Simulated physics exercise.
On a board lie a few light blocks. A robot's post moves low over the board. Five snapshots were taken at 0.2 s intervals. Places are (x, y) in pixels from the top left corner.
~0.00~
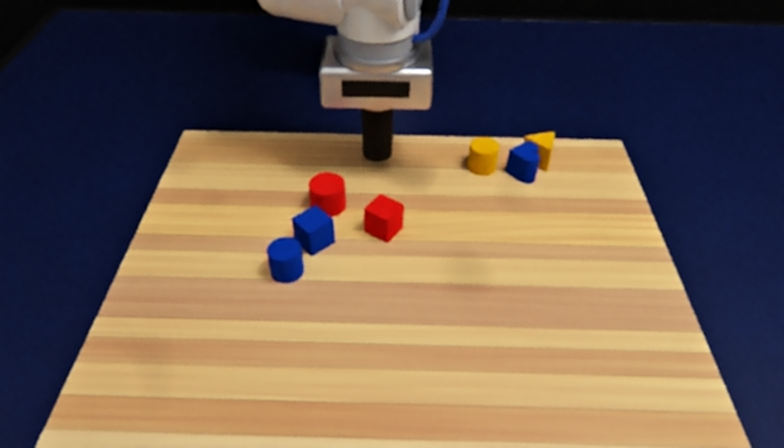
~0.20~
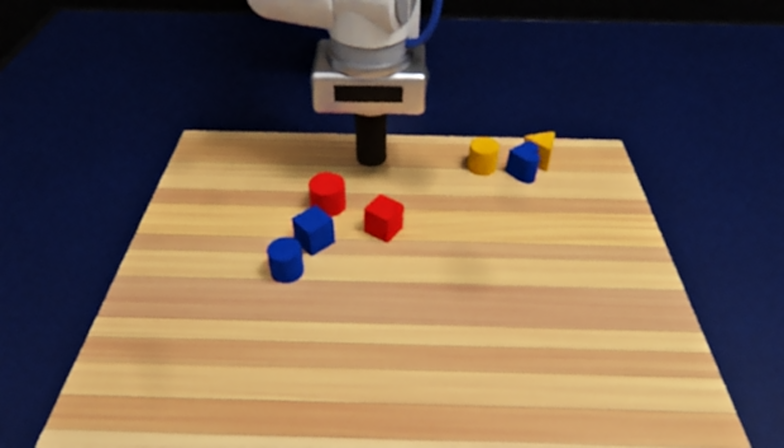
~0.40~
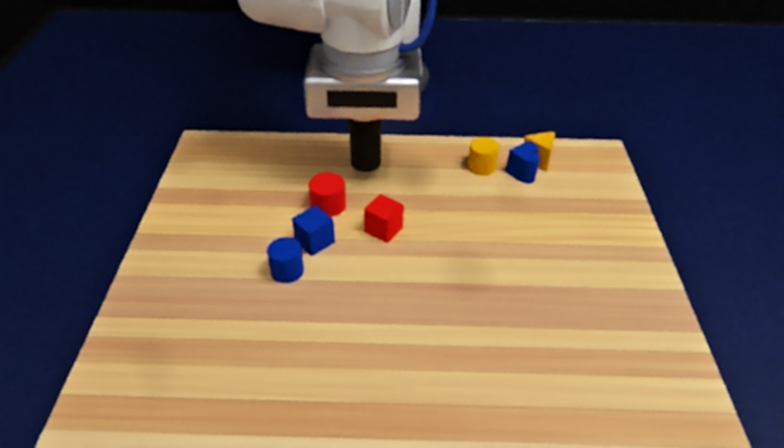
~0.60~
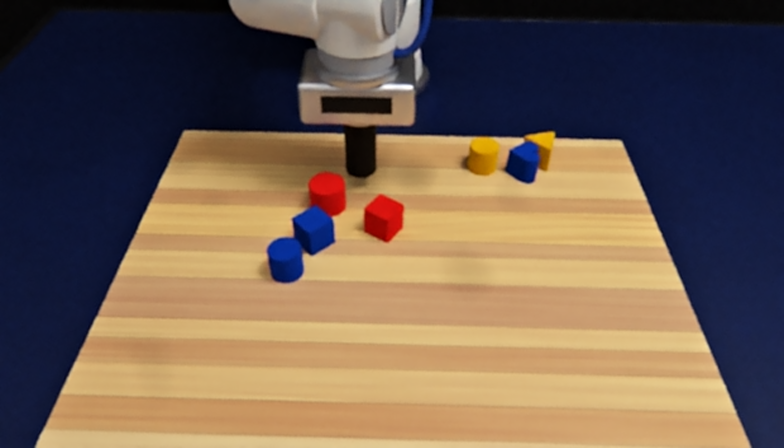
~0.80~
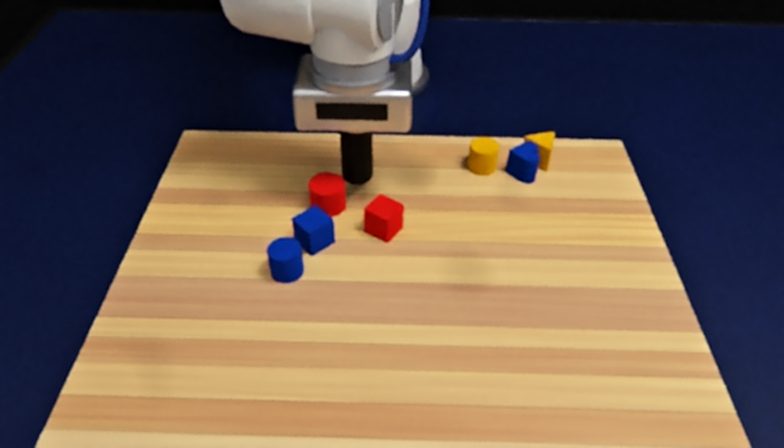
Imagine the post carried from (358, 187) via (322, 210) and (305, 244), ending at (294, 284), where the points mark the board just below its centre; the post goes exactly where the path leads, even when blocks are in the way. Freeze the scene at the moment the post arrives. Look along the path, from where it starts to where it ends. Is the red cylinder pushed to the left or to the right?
It gets pushed right.
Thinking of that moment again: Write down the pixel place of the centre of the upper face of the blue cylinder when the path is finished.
That would be at about pixel (262, 281).
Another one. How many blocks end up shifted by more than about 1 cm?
My answer is three or more.
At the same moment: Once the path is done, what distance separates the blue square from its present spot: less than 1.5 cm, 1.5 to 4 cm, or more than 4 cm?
Upwards of 4 cm.
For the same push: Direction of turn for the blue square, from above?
Bird's-eye view: Counterclockwise.
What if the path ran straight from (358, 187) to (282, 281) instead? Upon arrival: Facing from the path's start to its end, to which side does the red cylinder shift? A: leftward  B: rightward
B: Rightward.
The first path, step by step. One third of the way, post at (320, 199); blue square at (312, 221); red cylinder at (291, 204).
Two thirds of the way, post at (303, 232); blue cylinder at (275, 262); blue square at (310, 248), turned 20° anticlockwise; red cylinder at (264, 222).
At the end, post at (292, 272); blue cylinder at (262, 281); blue square at (317, 279), turned 80° anticlockwise; red cylinder at (263, 223); red square still.
